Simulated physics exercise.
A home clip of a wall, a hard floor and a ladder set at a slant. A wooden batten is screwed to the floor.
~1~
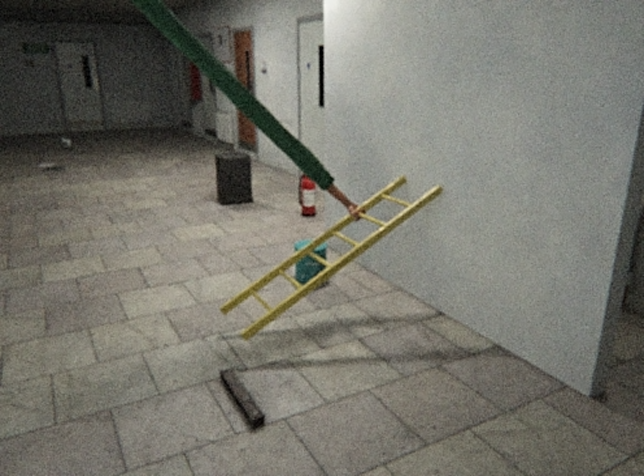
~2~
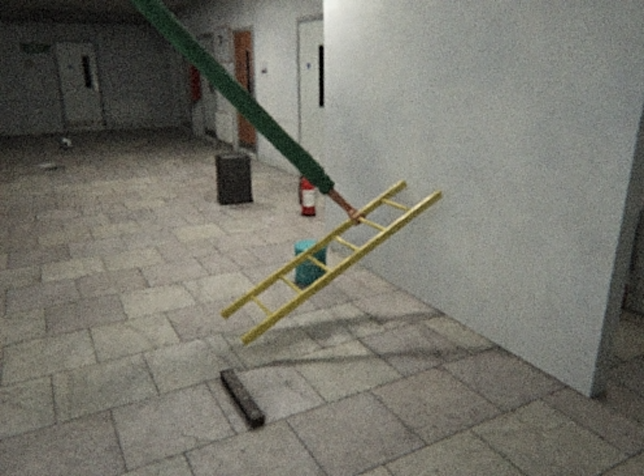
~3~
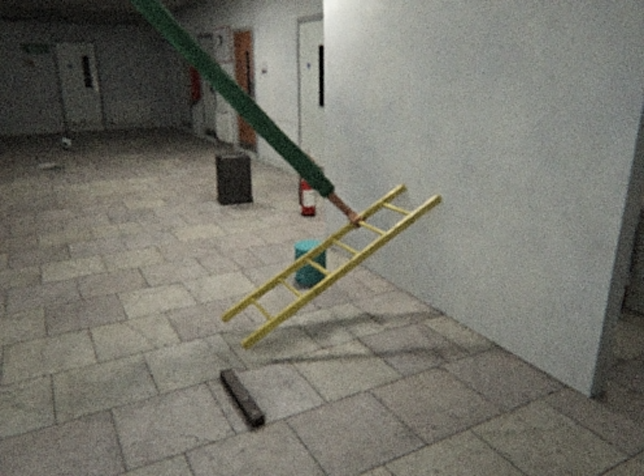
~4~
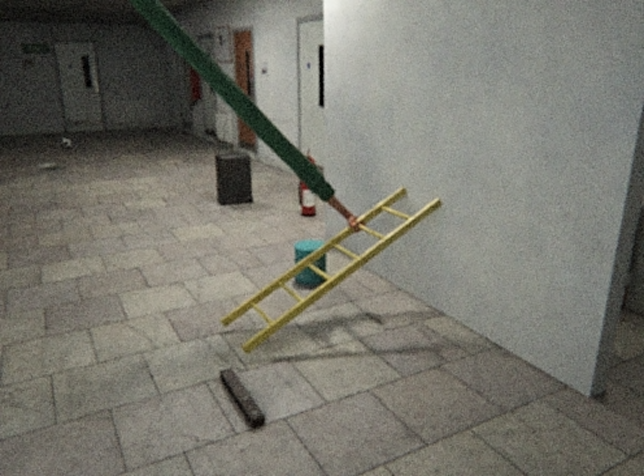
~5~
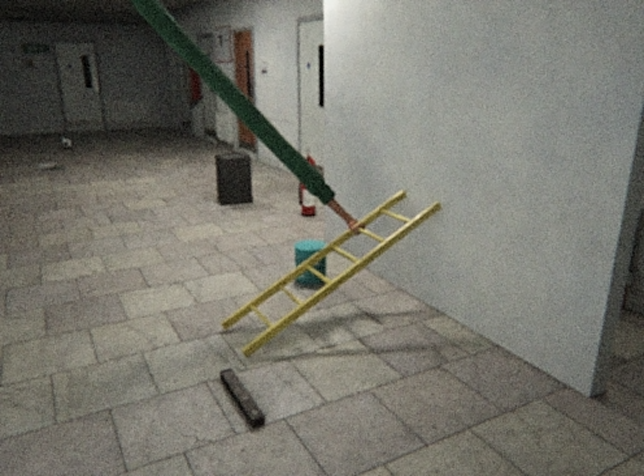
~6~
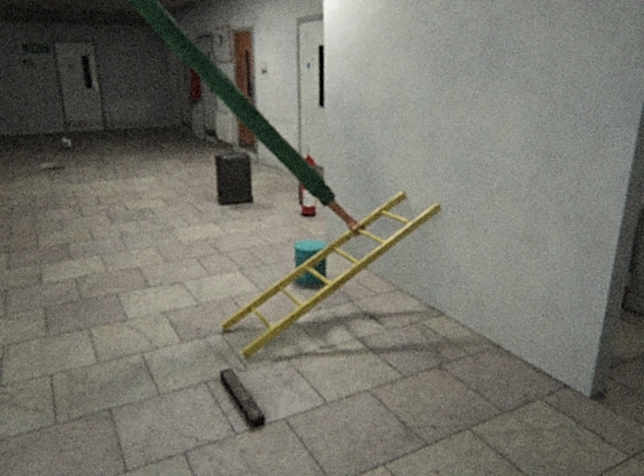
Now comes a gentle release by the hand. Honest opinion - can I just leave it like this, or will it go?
Most likely it is going to collapse.
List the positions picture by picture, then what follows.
In the first picture, still on the way; yellow ladder (333, 249); batten (241, 396).
In the second picture, still on the way; yellow ladder (333, 254); turquoise pail (311, 262).
In the third picture, still on the way; yellow ladder (333, 258); batten (241, 396).
In the fourth picture, still on the way; yellow ladder (333, 262); turquoise pail (311, 262).
In the fifth picture, still on the way; yellow ladder (333, 265); batten (241, 396).
In the sixth picture, in place, still held; yellow ladder (333, 266); turquoise pail (311, 262).
Then, 0.30 s past the last view, yellow ladder leaning 13° off how it started near (325, 290).
Finally, the yellow ladder gives way at the feet, near (320, 318); nothing else stirs.
